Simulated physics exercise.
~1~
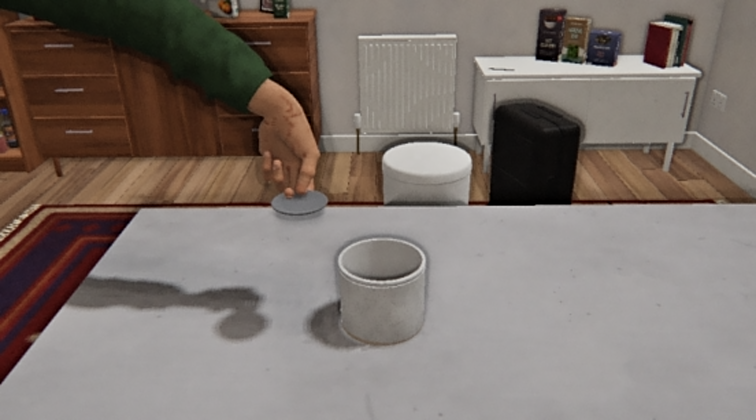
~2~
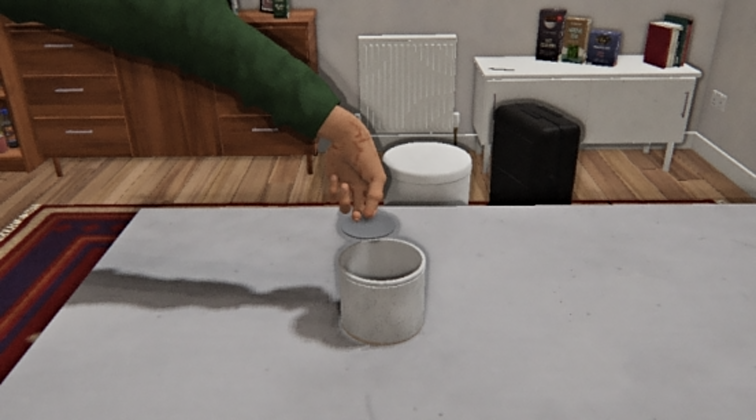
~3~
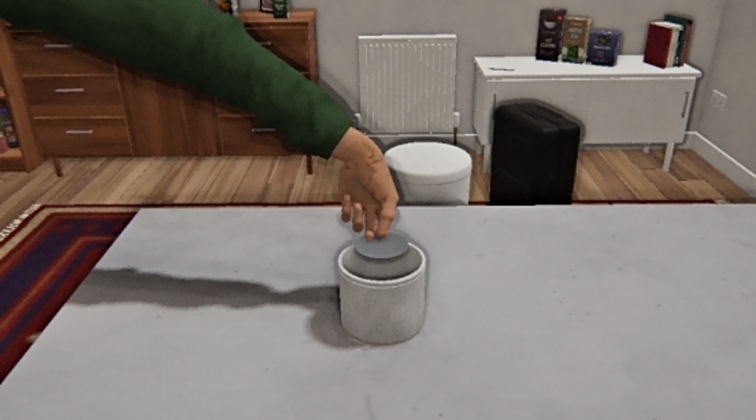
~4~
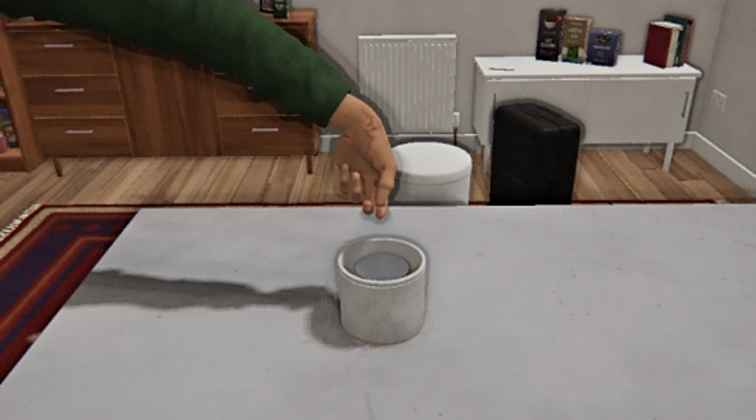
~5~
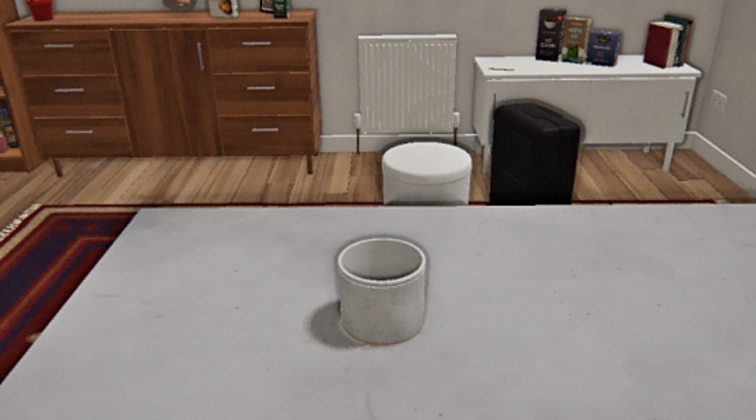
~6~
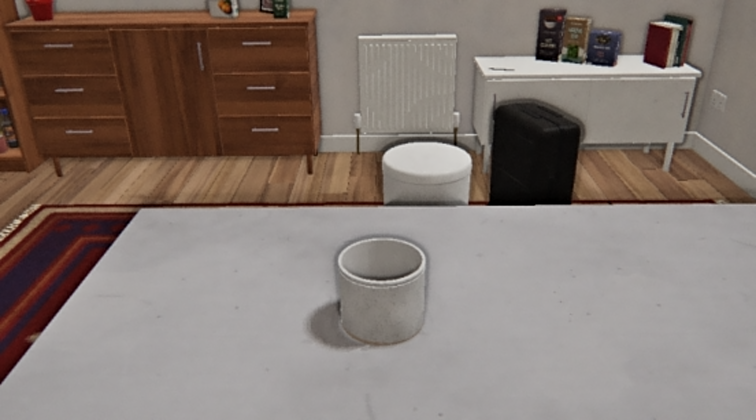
In this clip, a hand in a green sleeve carries a flat grey saucer rightward over an open pale cylindrical container on a table, lowers it and lets go. The saucer drops inside past the rim, the hand withdraws, and the container sits still with the saucer out of sight.
